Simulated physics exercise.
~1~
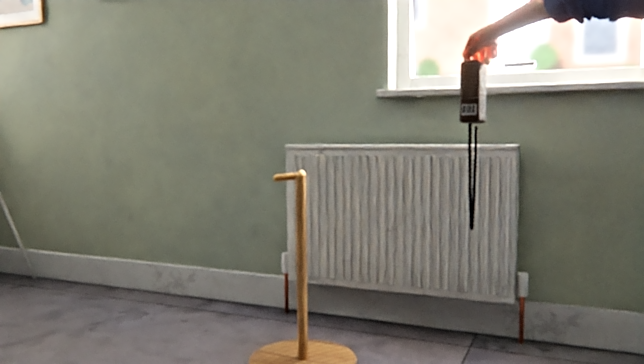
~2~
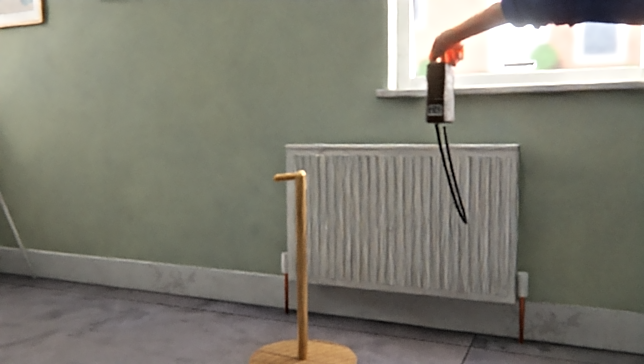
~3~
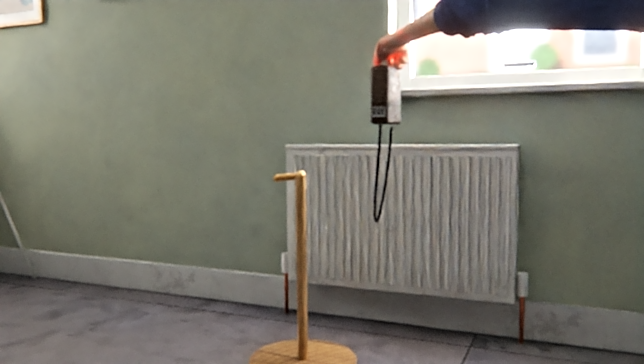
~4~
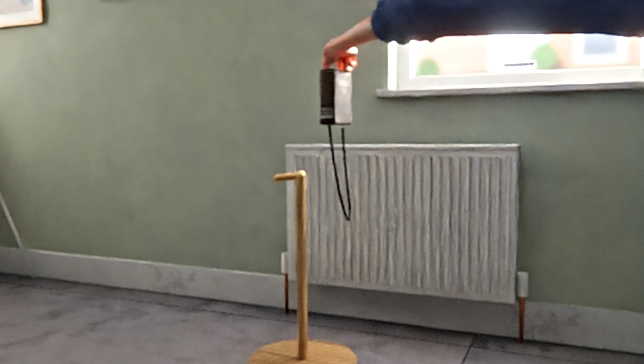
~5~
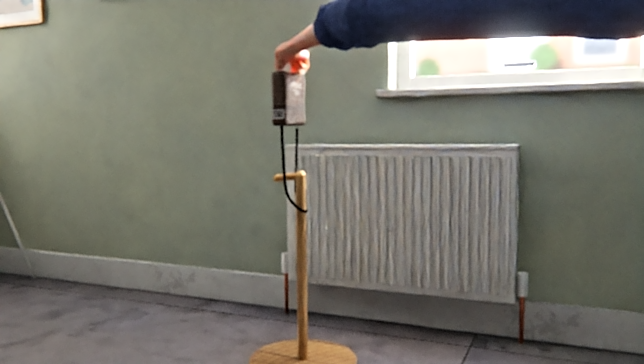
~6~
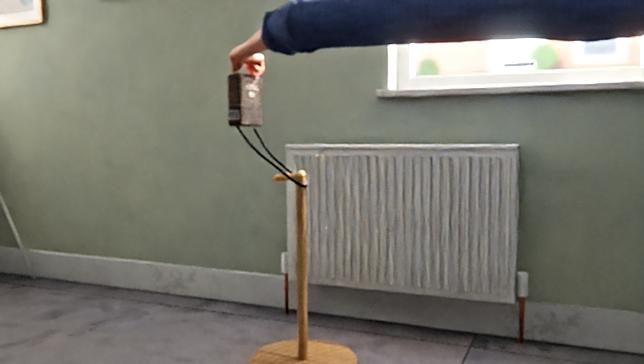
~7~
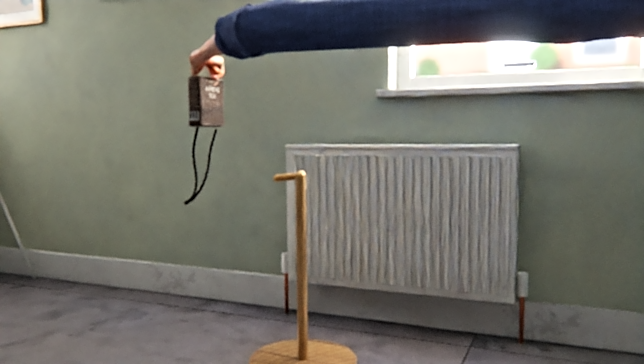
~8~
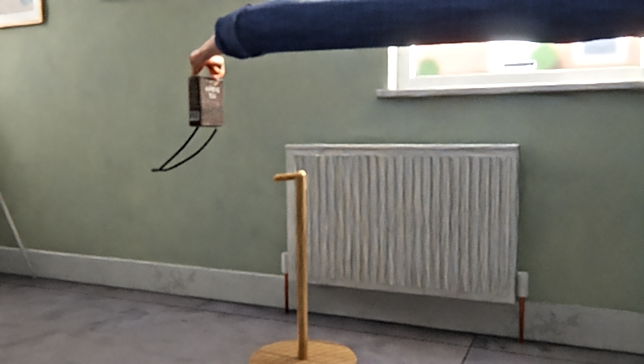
At first, a hand near the window holds a small brown pouch upright, its dark cord loop hanging low in front of a white radiator. The hand carries it steadily left toward a wooden post with a short sideways hook, the blue-sleeved arm stretching further into view. As the pouch passes above the post, the loop comes down around the level of the hook, then trails back toward it at a slant. The loop comes away freely, and the pouch continues left. Finally, the hand stops beyond the post, the loop swinging out left beneath the pouch while the post stays standing.
